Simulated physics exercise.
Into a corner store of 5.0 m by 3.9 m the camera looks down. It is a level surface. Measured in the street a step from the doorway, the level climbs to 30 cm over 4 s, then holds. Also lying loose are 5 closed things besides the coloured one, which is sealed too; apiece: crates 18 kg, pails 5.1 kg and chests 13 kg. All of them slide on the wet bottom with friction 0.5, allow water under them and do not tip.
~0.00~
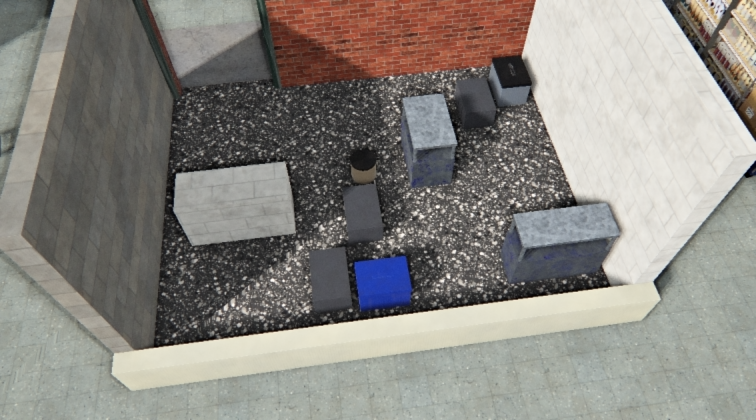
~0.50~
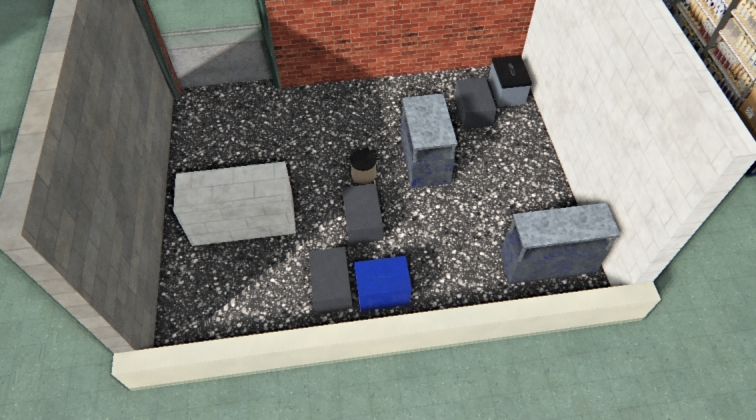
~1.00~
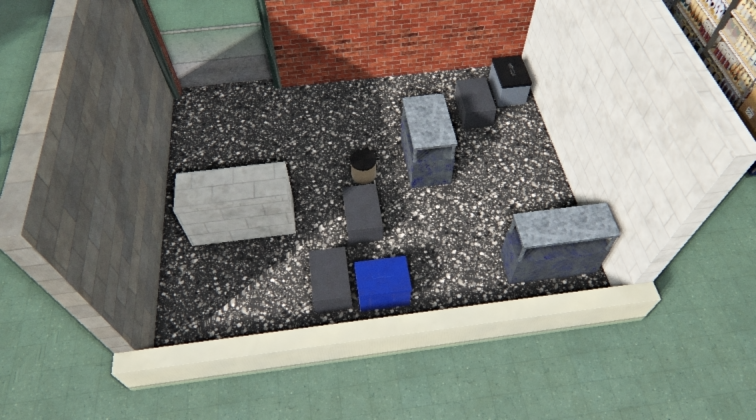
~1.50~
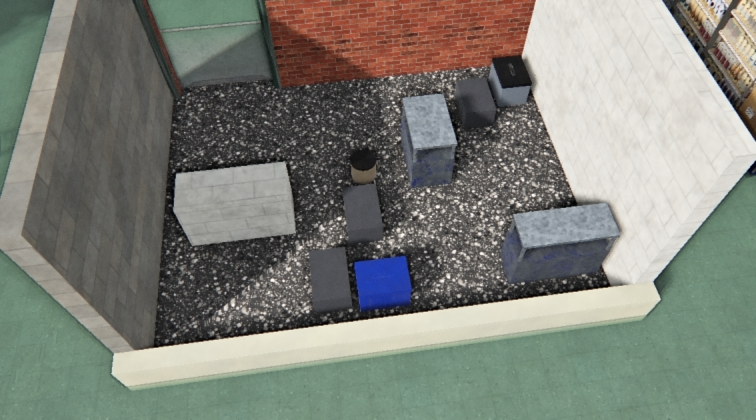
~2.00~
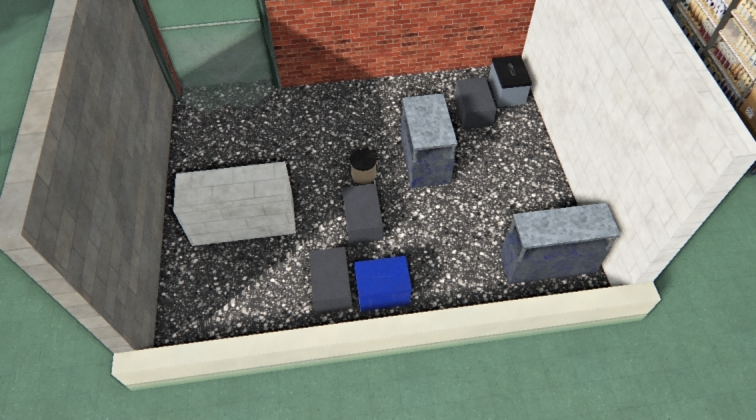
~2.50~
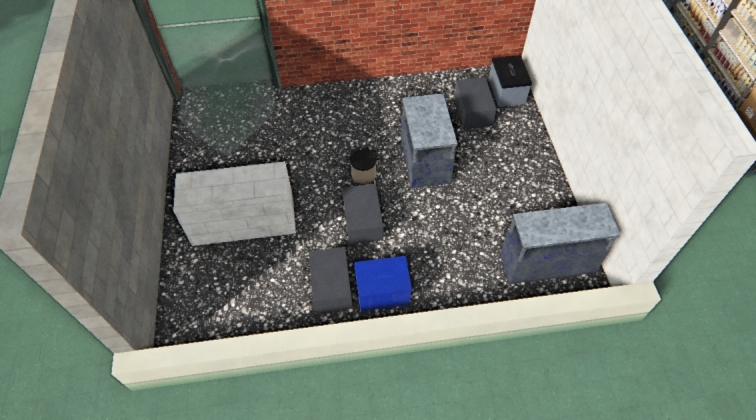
At the start, a blue box, several grey boxes and blocks, and a small dark-topped container stand on a speckled floor between walls, with grey paving outside. The paving then turns green under water, which spreads through the doorway and just onto the floor's upper left, while the objects stay still.
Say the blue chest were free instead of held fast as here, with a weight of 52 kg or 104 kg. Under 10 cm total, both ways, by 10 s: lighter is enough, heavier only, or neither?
Lighter.
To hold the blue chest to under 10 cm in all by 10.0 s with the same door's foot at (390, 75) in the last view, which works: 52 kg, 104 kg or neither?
That way, the small mass suffices.
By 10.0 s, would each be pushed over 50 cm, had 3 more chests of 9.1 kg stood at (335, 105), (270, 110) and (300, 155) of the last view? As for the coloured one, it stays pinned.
The first comes out below the threshold, the second above the threshold, the third above the threshold.
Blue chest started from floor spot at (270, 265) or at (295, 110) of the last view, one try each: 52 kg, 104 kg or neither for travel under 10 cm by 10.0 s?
First try, the lighter option suffices; second try, the lighter option suffices.
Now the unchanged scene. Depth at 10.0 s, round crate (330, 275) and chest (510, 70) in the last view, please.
14 and 12 cm.
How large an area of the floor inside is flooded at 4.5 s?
Wet area: Approx. 6.5 m2.
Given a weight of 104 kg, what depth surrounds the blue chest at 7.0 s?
Depth: Approx. 8 cm.
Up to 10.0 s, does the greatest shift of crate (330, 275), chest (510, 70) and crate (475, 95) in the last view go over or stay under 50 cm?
In order, the three come out above, beneath and beneath.
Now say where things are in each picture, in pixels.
In the first picture, the blue chest at (383, 275) rests on the ground; 0.0 m2 under water; 0 of 6 have shifted.
In the second picture, the blue chest at (383, 275) rests on the ground; 0.0 m2 under water; 0 of 6 have shifted.
In the third picture, the blue chest at (383, 275) rests on the ground; water covers 0.0 m2; 0 of 6 have shifted.
In the fourth picture, the blue chest at (383, 275), on the bottom; 0.0 m2 under water; 0 of 6 have shifted.
In the fifth picture, the blue chest at (383, 275) rests on the ground; water covers 0.3 m2; 0 of 6 have shifted.
In the sixth picture, the blue chest at (383, 275), on the bottom; water covers 1.0 m2; 0 of 6 have shifted.
After 3.5 s the blue chest would be 0 cm from its start with 52 kg and 0 cm from its start with 104 kg; 0 cm of water round it then.
After 4.5 s the blue chest would be 0 cm from its start with 52 kg and 0 cm from its start with 104 kg; 0 cm of water round it then.
After 7.0 s the blue chest would be 0 cm from its start with 52 kg and 0 cm from its start with 104 kg; 8 cm of water round it then.
After 10.0 s the blue chest would be 0 cm from its start with 52 kg and 0 cm from its start with 104 kg; 13 cm of water round it then.
